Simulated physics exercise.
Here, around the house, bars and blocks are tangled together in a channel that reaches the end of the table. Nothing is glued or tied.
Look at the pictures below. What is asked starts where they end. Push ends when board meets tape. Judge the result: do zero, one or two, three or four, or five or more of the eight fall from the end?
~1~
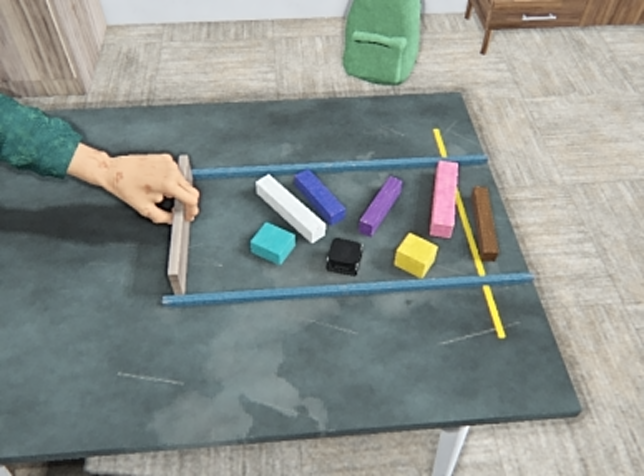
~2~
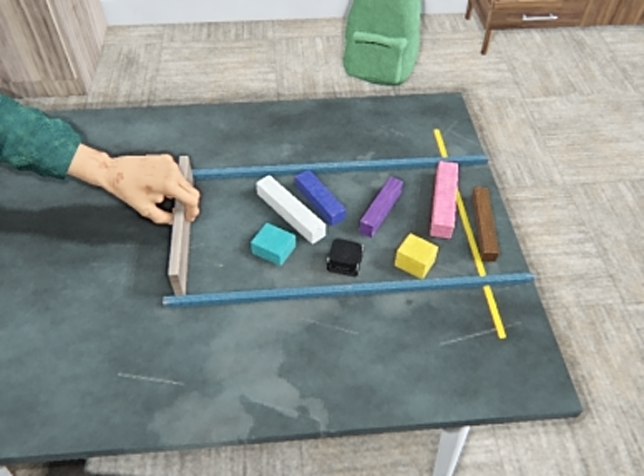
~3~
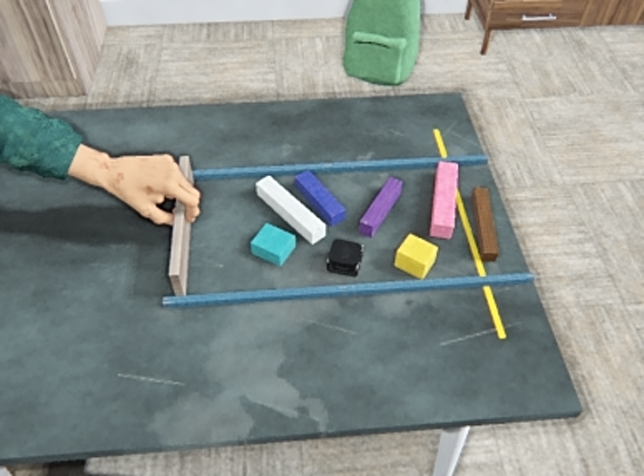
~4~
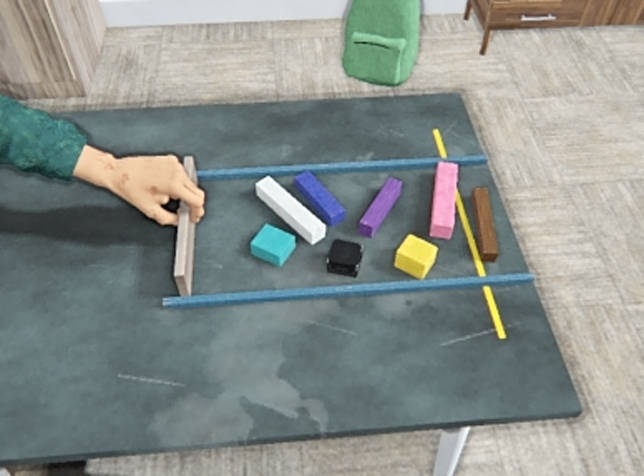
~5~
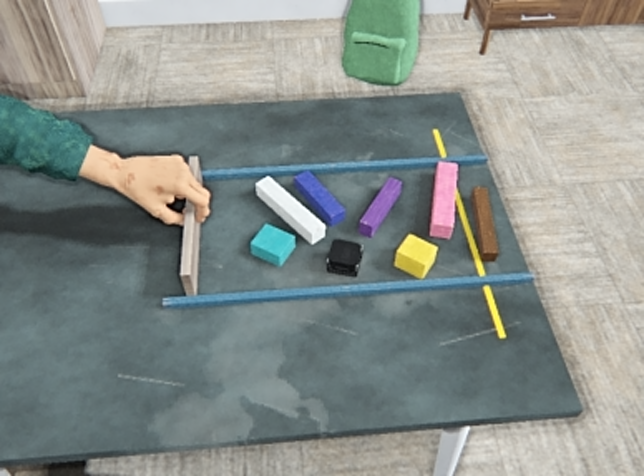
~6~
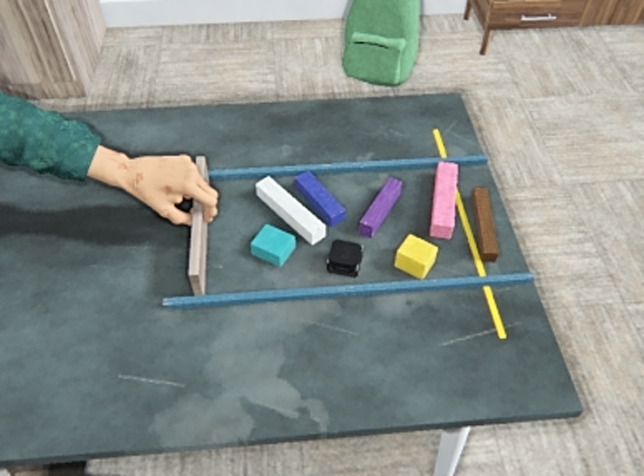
Three or four of them fall from the end.
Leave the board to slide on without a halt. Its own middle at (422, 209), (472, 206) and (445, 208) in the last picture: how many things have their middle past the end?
First 1, then 4, finally 2.
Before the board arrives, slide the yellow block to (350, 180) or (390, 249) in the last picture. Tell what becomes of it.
In order, falls away; hangs on.
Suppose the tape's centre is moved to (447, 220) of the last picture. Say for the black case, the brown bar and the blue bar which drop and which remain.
As for the black case, it keeps its place; the brown bar ends up falling; the blue bar keeps its place.
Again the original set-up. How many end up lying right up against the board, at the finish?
The count in contact is 3.
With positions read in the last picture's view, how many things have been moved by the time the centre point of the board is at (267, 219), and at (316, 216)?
The first count is 2, and then it's 5.
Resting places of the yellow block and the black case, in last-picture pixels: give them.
About (525, 249), and the other about (495, 262).
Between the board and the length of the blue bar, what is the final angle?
Near 25 degrees.
Soon after, none off yet; brown bar at rest near (484, 224); pink bar at rest near (444, 199); yellow block at rest near (416, 257).
Then, none off yet; brown bar at rest near (484, 224); pink bar moved a little near (460, 199); yellow block moved about its own width near (444, 256).
At rest, the number that fall off is three or four; fallen, purple bar, pink bar and brown bar.
